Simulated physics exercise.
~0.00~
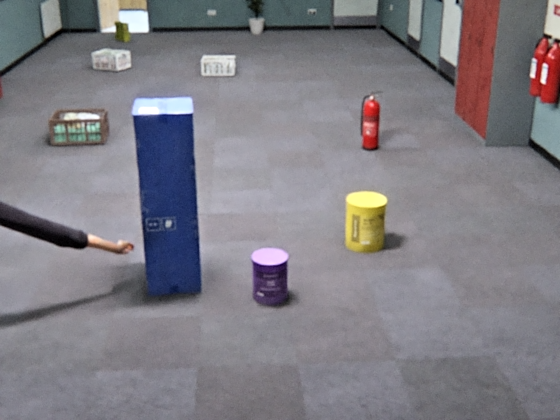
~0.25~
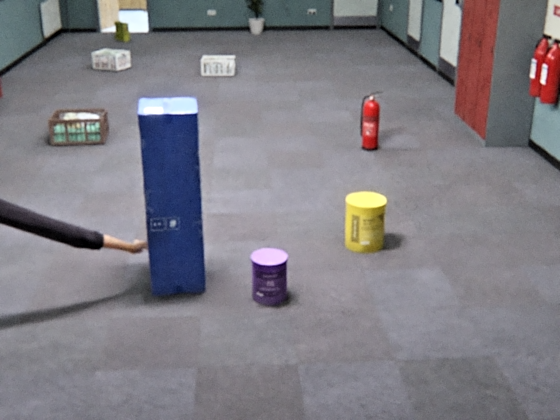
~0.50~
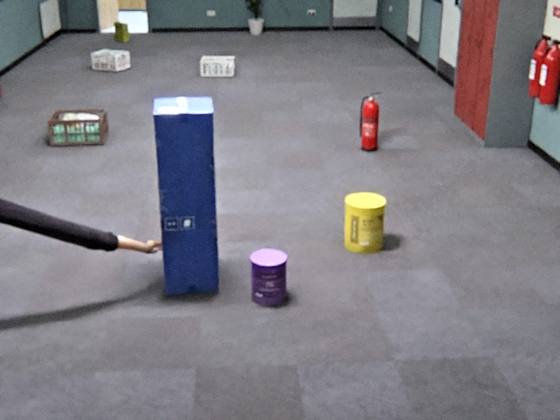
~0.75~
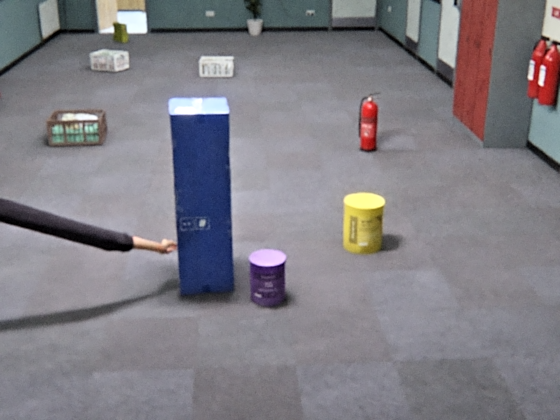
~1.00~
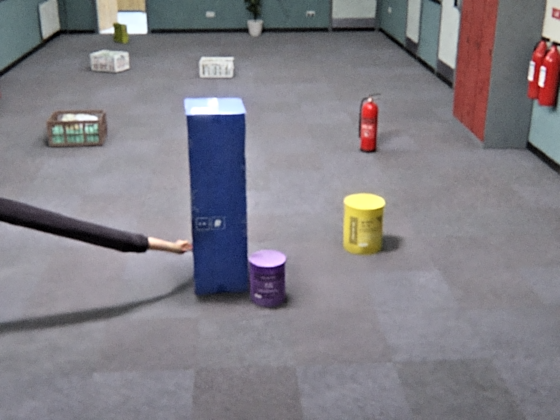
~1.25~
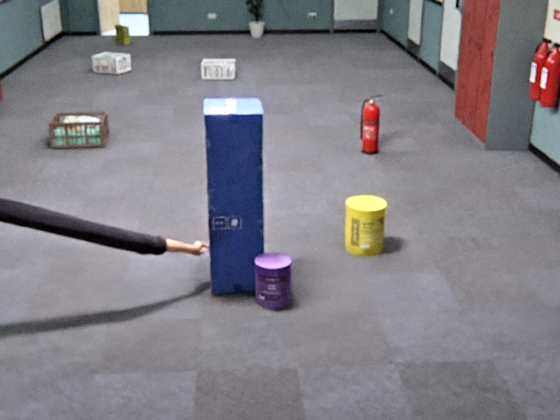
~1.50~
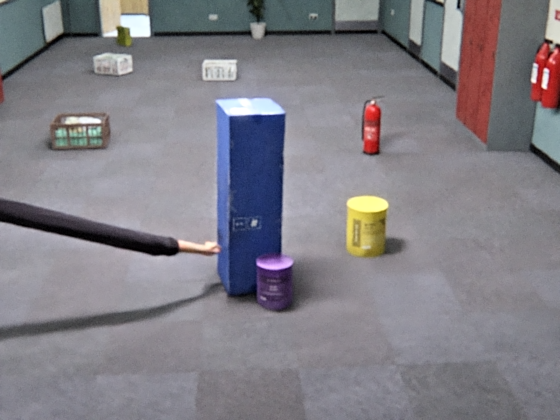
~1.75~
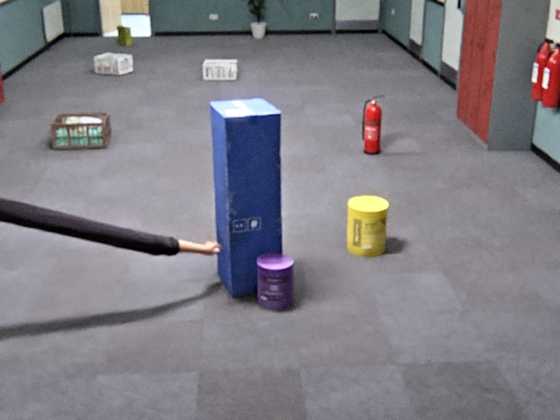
A hand slides the tall blue box right, and it stays upright behind the purple pail.
